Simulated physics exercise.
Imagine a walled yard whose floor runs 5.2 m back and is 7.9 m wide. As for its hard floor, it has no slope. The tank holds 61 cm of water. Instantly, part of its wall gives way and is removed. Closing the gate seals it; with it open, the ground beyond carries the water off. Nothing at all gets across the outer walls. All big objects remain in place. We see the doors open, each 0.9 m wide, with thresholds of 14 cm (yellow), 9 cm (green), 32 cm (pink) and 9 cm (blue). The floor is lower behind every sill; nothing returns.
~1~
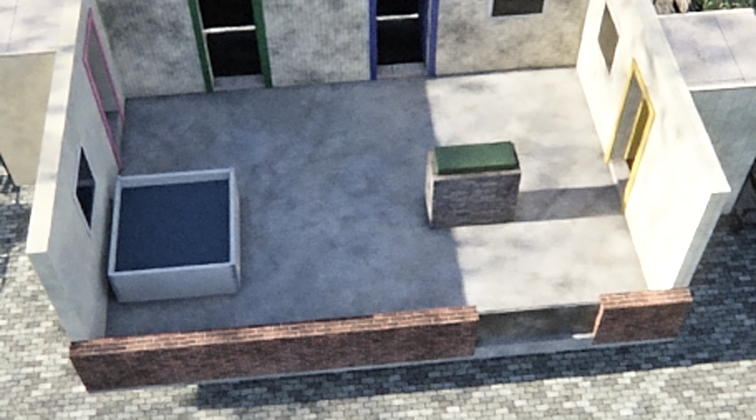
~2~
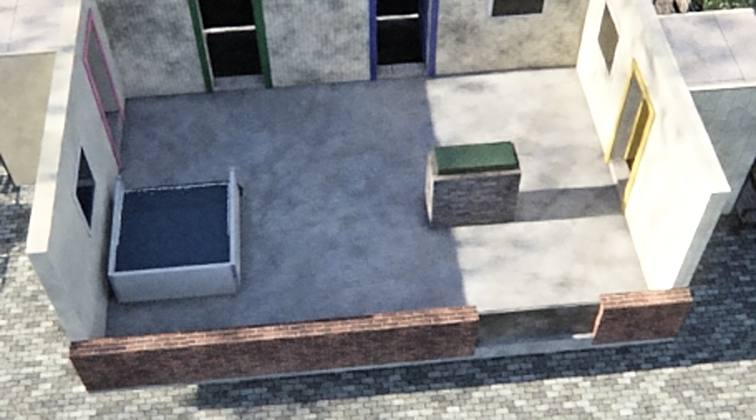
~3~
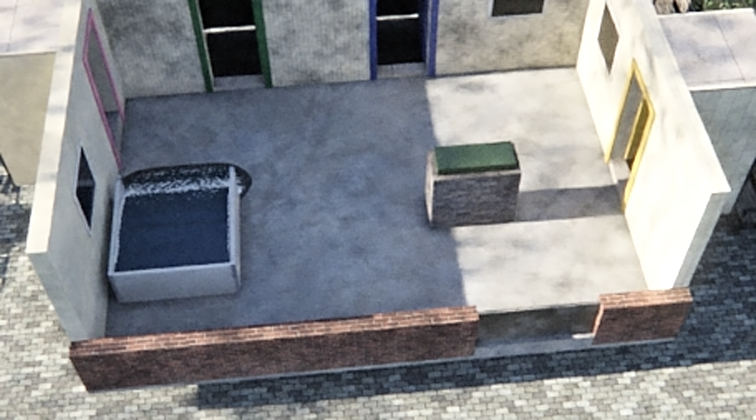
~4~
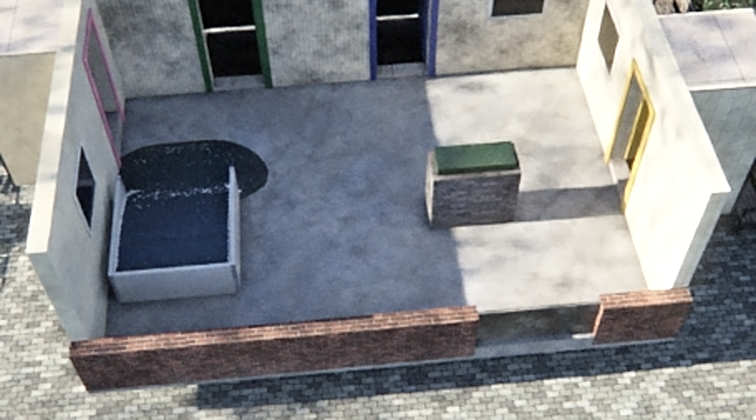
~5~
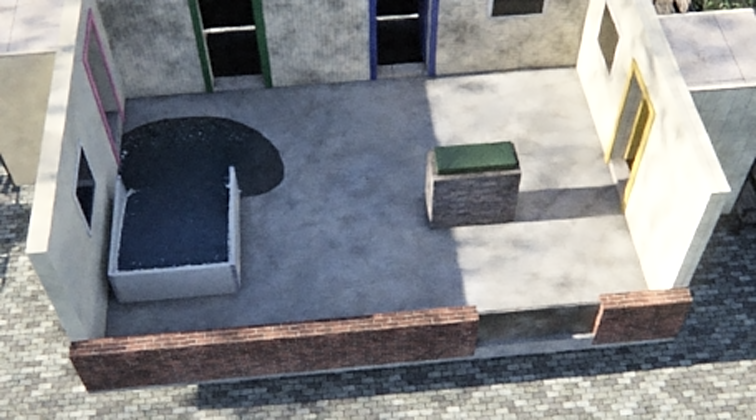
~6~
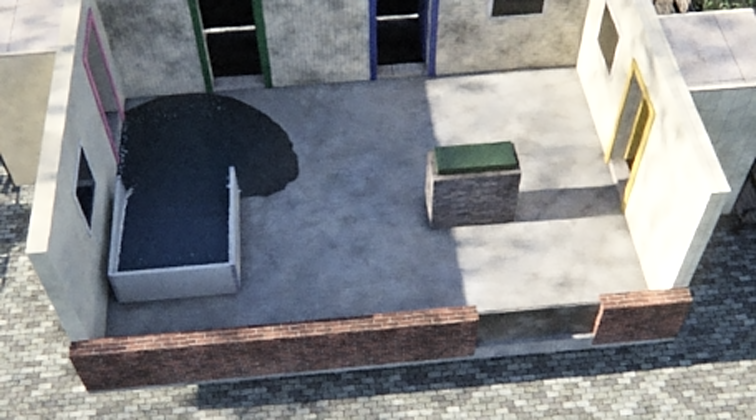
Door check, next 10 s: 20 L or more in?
Result: The yellow door is going to hold within the limit; the green door is going to break the limit; the pink door is going to hold within the limit; the blue door is going to hold within the limit.
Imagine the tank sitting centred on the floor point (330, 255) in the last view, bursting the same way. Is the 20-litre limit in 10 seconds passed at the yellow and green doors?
Result - yellow door does not exceed it, green door exceeds it.
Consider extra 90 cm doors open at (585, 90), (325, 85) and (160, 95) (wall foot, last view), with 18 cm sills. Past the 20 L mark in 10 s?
In that order: Short of it, short of it, beyond it.
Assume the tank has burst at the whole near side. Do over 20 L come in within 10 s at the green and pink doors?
Against the limit, the green door stays within it and the pink door stays within it.
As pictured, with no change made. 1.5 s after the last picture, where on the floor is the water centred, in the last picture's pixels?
Near (196, 154).
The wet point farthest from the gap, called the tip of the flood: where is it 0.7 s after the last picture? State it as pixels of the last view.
Around (314, 84).
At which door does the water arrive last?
It's the yellow door.
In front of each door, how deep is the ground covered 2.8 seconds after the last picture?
Depth readings (cm): Yellow = 0; green = 14; pink = 16; blue = 7.
Then, 0.7 s after the last picture water covers 20 % of the floor and is deepest (45 cm) near (125, 106); yellow door not reached, green door 23 cm at the sill, 25 L in, pink door 16 cm at the sill, 0 L in, blue door not reached.
Then, 1.5 s after the last picture water covers 25 % of the floor and is deepest (36 cm) near (136, 105); yellow door not reached, green door 25 cm at the sill, 94 L in, pink door 26 cm at the sill, 0 L in, blue door 2 cm at the sill, 0 L in.
Then, 2.8 s after the last picture water covers 35 % of the floor and is deepest (16 cm) near (164, 183); yellow door not reached, green door 14 cm at the sill, 153 L in, pink door 16 cm at the sill, 1 L in, blue door 7 cm at the sill, 0 L in.
Then, 5.3 s after the last picture water covers 65 % of the floor and is deepest (14 cm) near (576, 159); yellow door 13 cm at the sill, 0 L in, green door 7 cm at the sill, 163 L in, pink door 7 cm at the sill, 1 L in, blue door 4 cm at the sill, 0 L in.
Then, 9.3 s after the last picture water covers 85 % of the floor and is deepest (8 cm) near (648, 317); yellow door 5 cm at the sill, 0 L in, green door 3 cm at the sill, 163 L in, pink door 4 cm at the sill, 1 L in, blue door 3 cm at the sill, 0 L in.
